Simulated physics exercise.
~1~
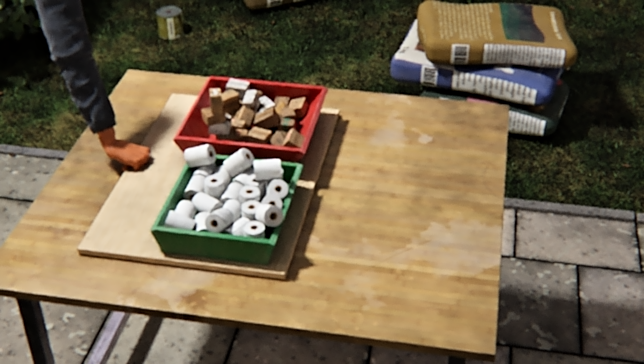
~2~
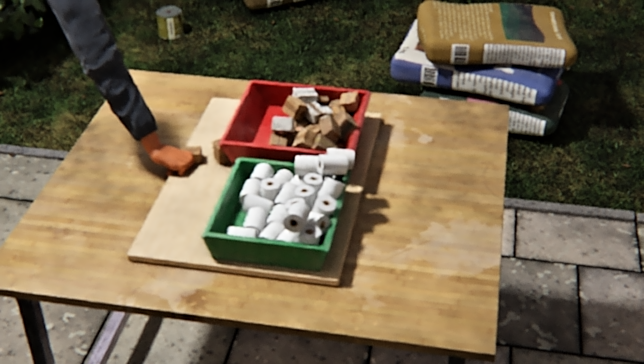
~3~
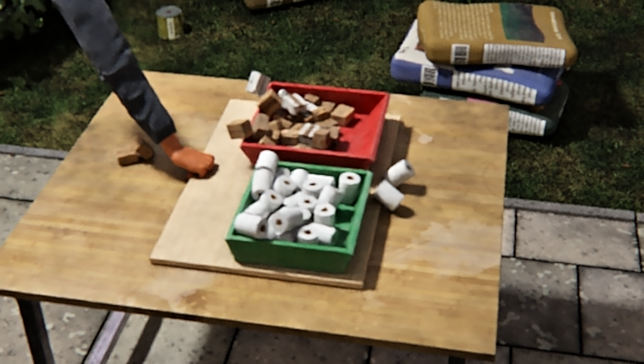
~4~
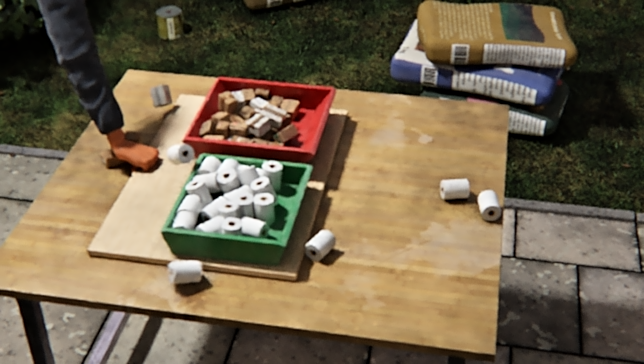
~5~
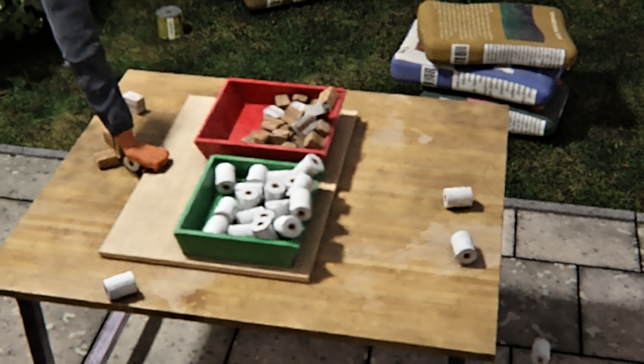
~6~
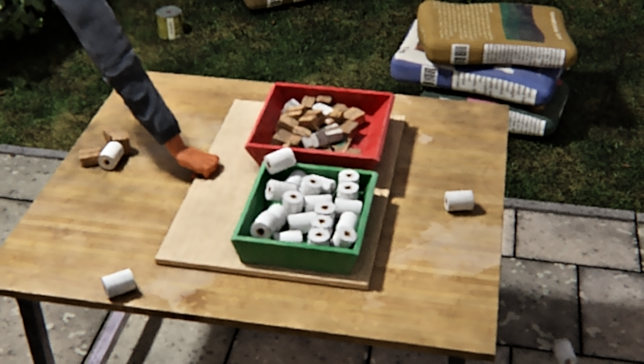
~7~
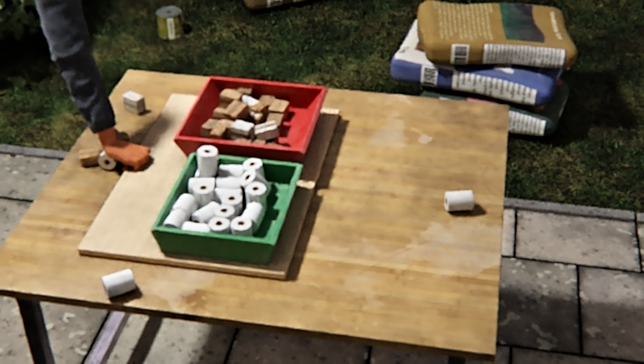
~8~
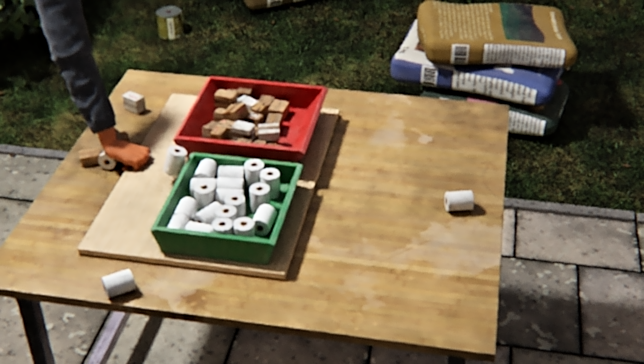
A gloved hand slides a board back and forth, spilling some rolls and blocks from boxes.
